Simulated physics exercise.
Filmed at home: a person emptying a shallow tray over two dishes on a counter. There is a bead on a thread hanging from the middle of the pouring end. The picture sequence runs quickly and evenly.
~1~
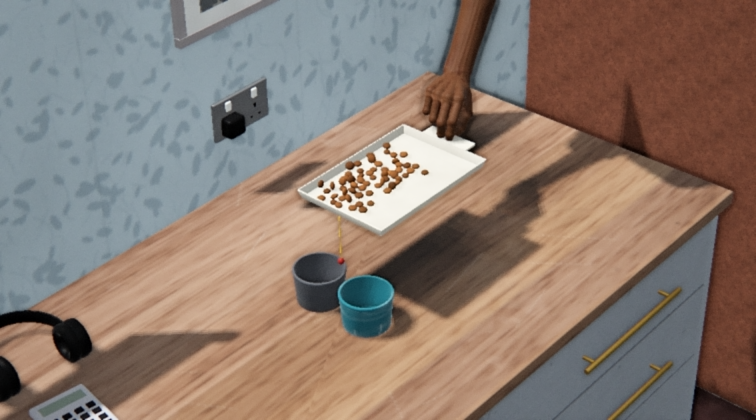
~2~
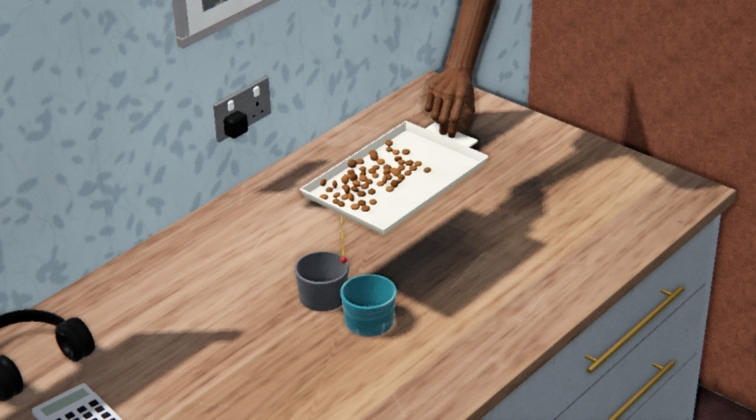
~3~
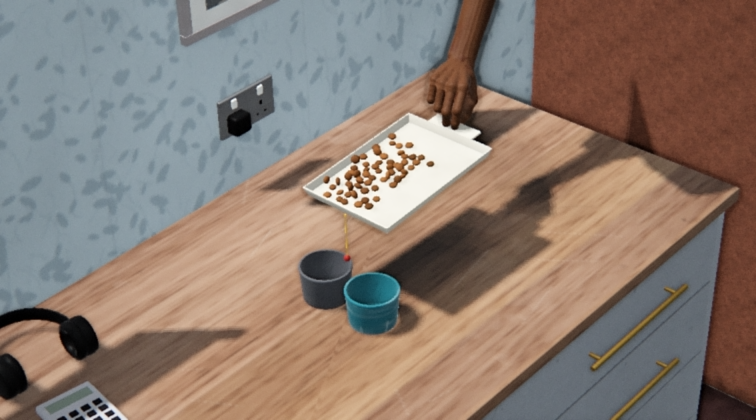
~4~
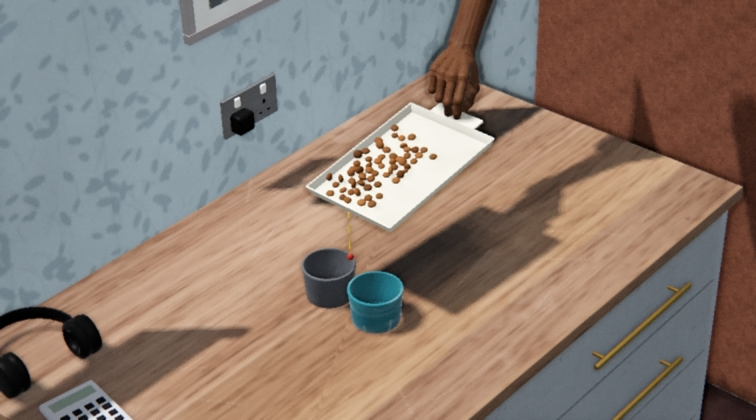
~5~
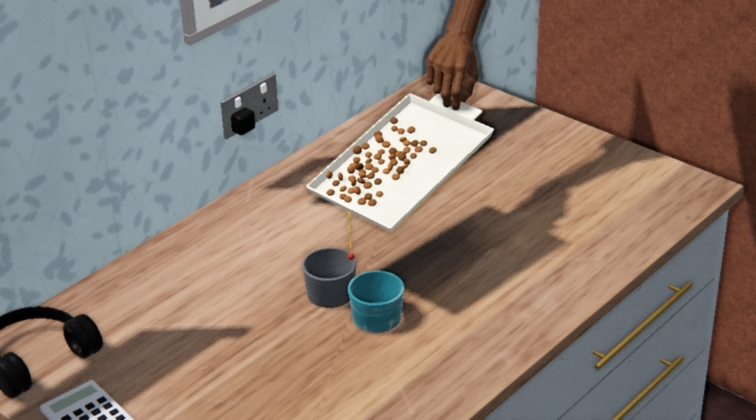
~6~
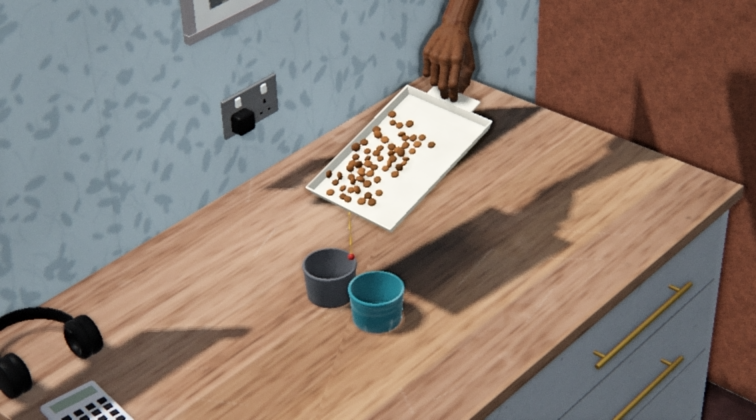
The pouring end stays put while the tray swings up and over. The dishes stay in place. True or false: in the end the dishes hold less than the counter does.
False.
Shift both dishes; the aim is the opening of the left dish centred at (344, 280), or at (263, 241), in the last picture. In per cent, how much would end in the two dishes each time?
Around 50 and then 30 per cent.
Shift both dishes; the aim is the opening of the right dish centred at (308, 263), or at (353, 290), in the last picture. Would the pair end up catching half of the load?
Catch, run one: Below the halfway mark; run two: Past the halfway mark.
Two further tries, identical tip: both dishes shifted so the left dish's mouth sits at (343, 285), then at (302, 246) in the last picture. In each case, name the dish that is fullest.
At place one the left of the pair; at place two the right of the pair.
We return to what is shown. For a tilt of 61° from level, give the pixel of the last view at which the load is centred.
Somewhere about pixel (342, 196).
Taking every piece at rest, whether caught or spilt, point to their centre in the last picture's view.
Close to (333, 298) in the last view.
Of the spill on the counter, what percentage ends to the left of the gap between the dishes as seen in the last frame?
It comes to about 90 percent.
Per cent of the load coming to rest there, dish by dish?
In the left dish 40 per cent comes to rest, in the right dish 20 per cent.
Soon, tray tipped steeply; nearly all on the tray; a small part in the air.
A while on, tray tipped past a quarter turn; about a third on the tray; a small part in the right dish; about a quarter in the left dish; about a quarter outside both; a small part in the air.
Towards the end, tray tipped past a quarter turn; about a quarter in the right dish; about a third in the left dish; about a third outside both.
Finally, tray tipped past a quarter turn; about a quarter in the right dish; about a third in the left dish; about a third outside both.
